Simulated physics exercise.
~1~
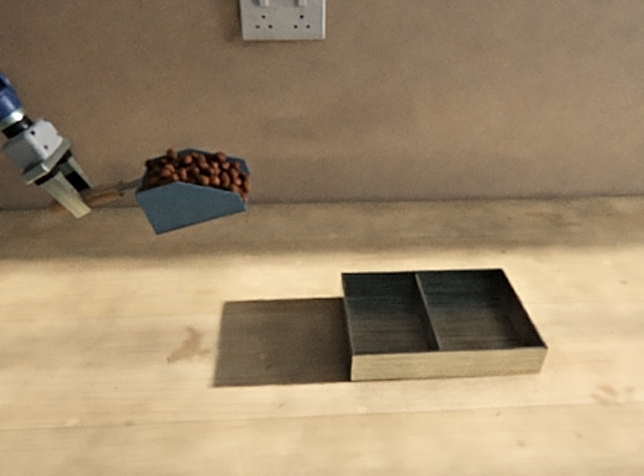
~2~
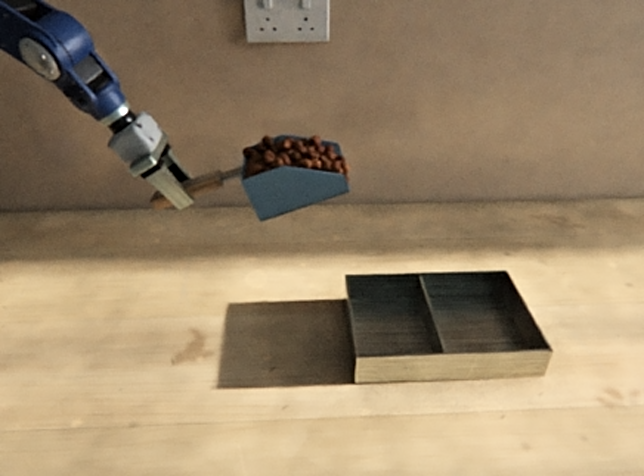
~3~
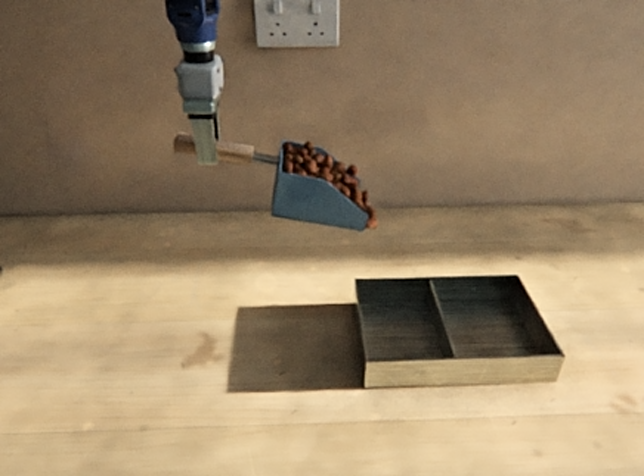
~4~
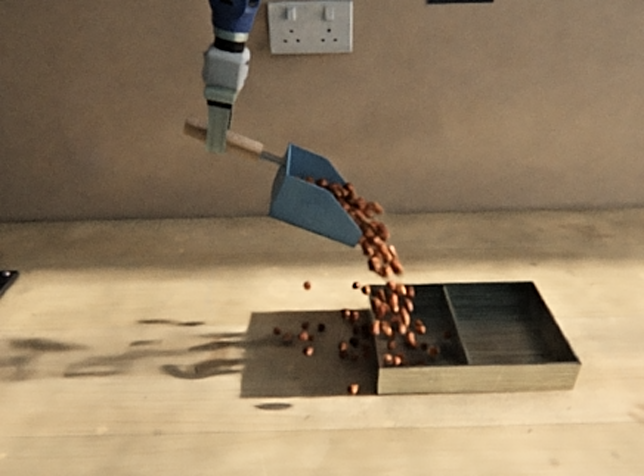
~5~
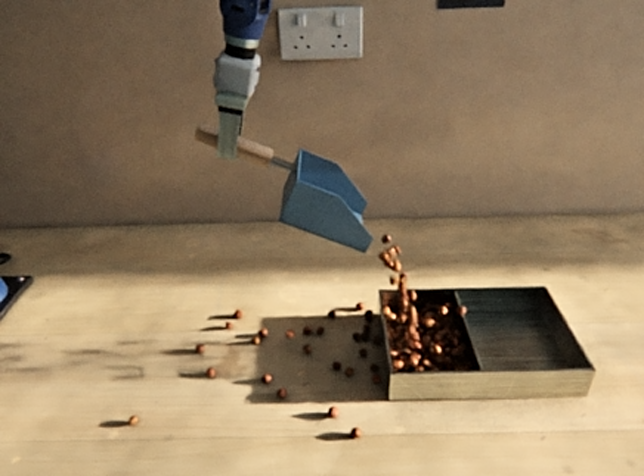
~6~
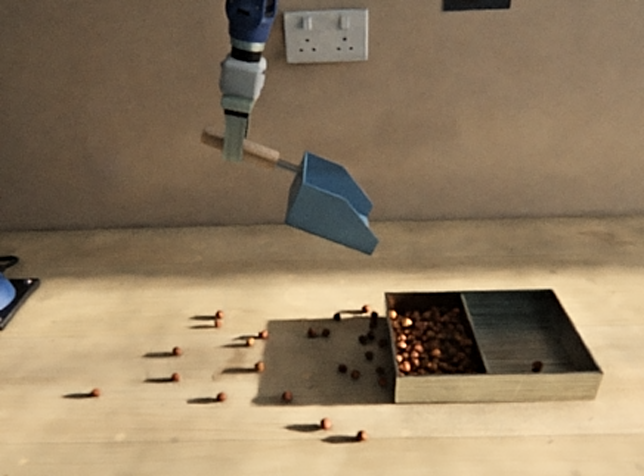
The clip opens with a blue and grey robot arm holding a blue scoop heaped with hazelnuts, left of an open box divided in two on a wooden table. The arm carries the scoop to the right, toward the box. The scoop then tips forward, and the nuts slide to its front edge. As it tilts further, they pour down in a stream, most into the left part of the box, while others scatter across the table. The stream thins until the scoop looks empty. At the end, the left part holds a pile, one nut lies in the right part, and strays dot the table.
